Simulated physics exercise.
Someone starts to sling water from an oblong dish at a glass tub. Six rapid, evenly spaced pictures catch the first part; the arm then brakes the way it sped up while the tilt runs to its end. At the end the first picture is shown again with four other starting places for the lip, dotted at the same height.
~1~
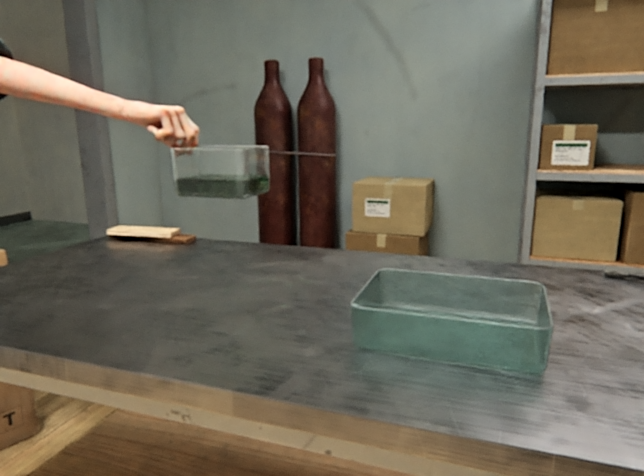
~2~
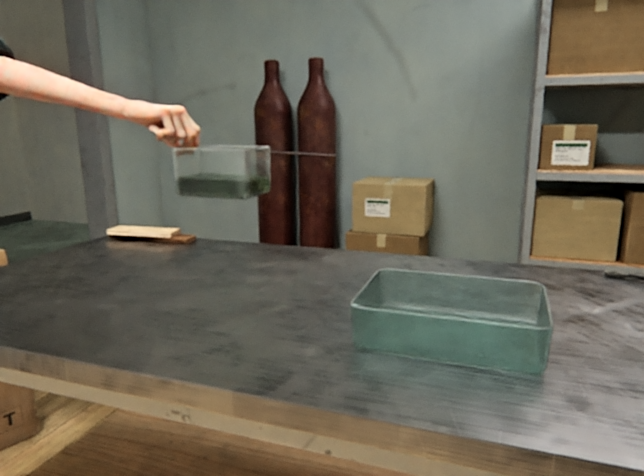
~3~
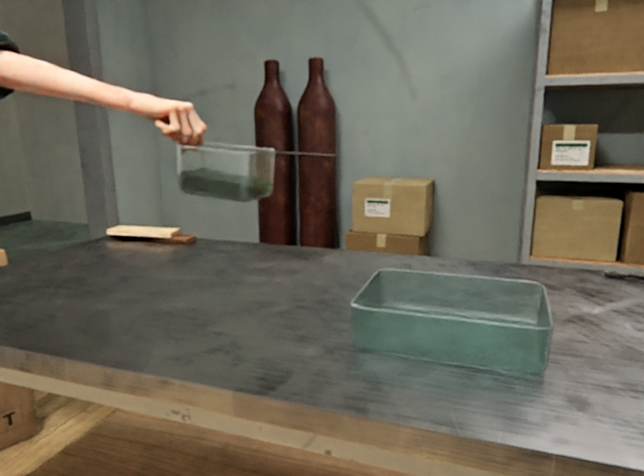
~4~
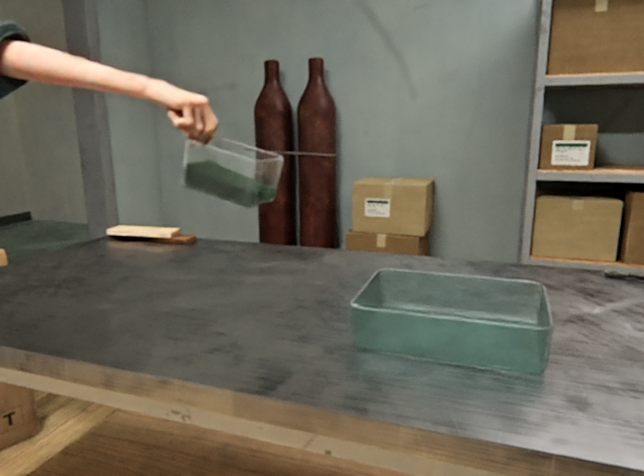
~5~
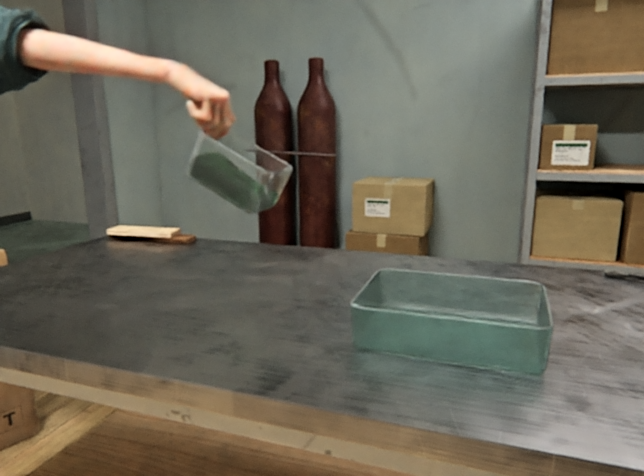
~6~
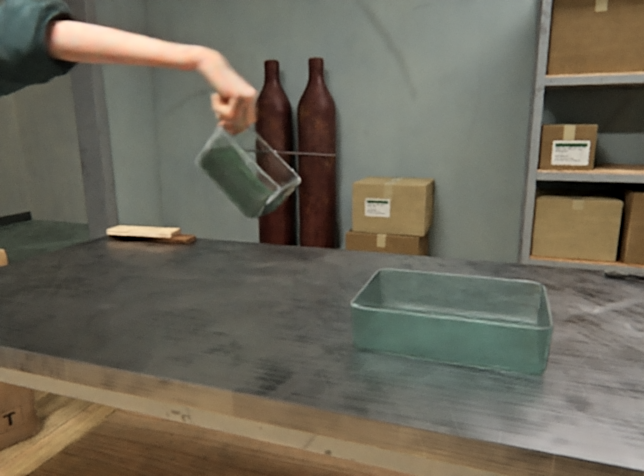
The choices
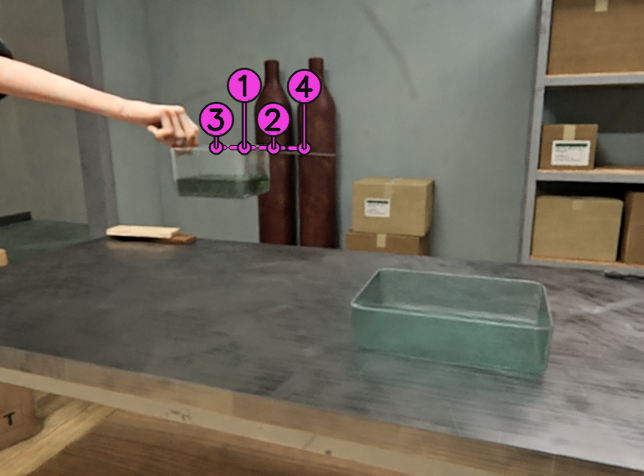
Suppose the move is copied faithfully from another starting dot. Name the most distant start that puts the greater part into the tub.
Spot 2 just does it.
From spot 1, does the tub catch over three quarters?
No, less.
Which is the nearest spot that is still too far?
It is 1.
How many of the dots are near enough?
Two of them.
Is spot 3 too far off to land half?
Yes, it does.
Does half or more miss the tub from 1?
Yes, it does.
On the marked copy, 1 at (244, 147); 2 at (273, 147); 3 at (216, 147); 4 at (304, 148).
With 1, about 25 % lands in the tub, 68 % falls short and 7 % goes beside or beyond.
With 2, about 81 % lands in the tub, 6 % falls short and 13 % goes beside or beyond.
With 3, about 0 % lands in the tub, 99 % falls short.
With 4, about 81 % lands in the tub, 3 % falls short and 15 % goes beside or beyond.
